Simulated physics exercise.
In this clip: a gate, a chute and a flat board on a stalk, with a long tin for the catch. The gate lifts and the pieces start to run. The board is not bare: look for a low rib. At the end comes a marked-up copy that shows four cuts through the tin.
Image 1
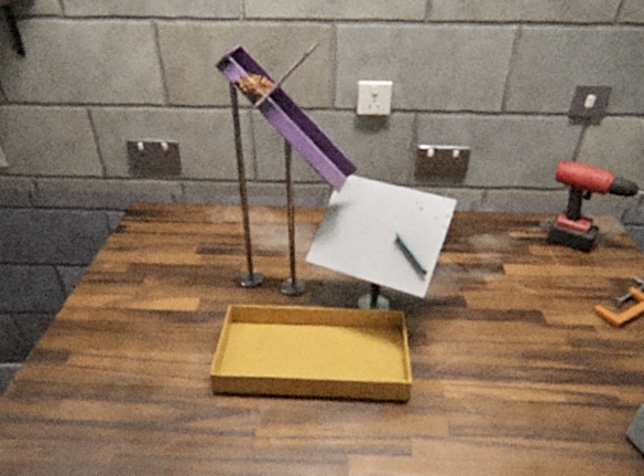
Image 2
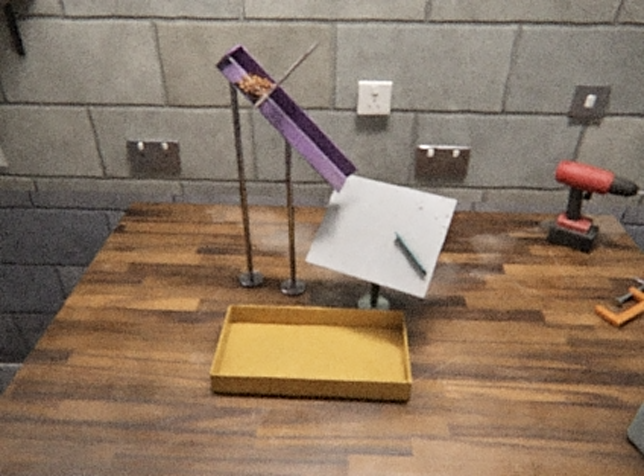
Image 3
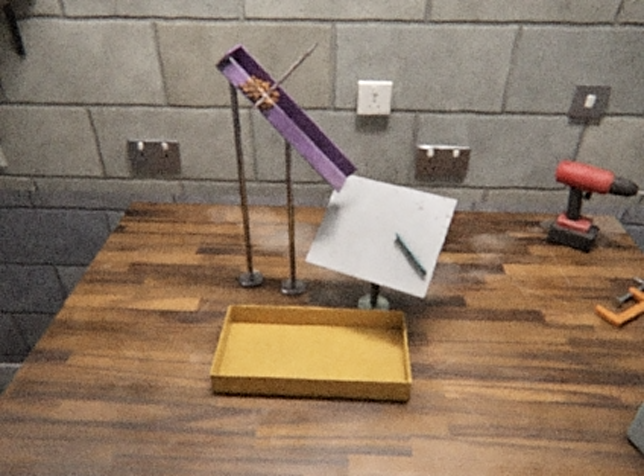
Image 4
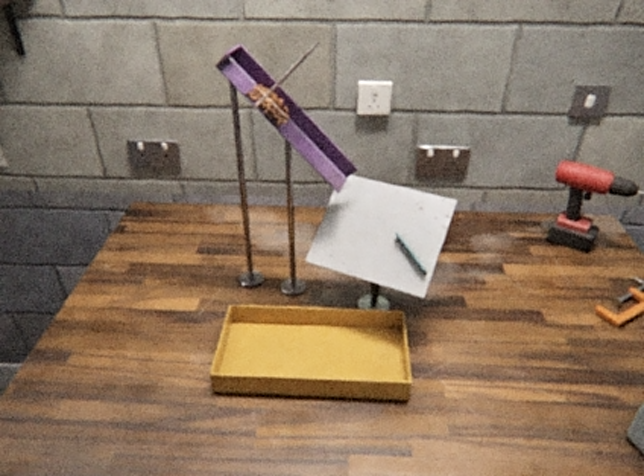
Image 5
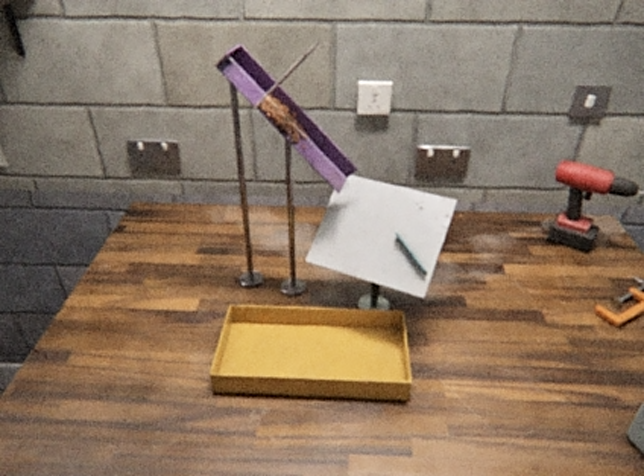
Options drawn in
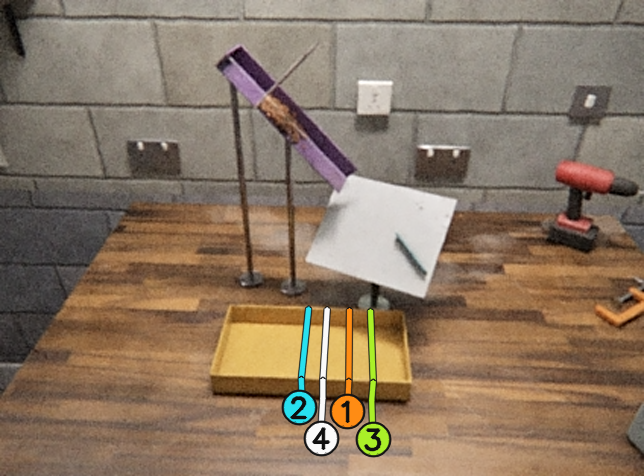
Small brown pieces slide down a sloping purple chute toward a tilted white board.
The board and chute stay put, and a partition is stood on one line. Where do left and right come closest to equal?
Choose 3.
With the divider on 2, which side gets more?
More lands on the right.
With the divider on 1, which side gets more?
Right.
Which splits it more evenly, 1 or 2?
The answer is 1.
On the marked copy, line 1 crosses the front rim at (348, 379); line 2 crosses the front rim at (301, 378); line 3 crosses the front rim at (373, 380); line 4 crosses the front rim at (322, 378).
If 1 is chosen, of what is caught, about a quarter on the left of the divider, most on the right.
If 2 is chosen, of what is caught, none on the left of the divider, all on the right.
If 3 is chosen, of what is caught, about half on the left of the divider, about half on the right.
If 4 is chosen, of what is caught, a small part on the left of the divider, nearly all on the right.
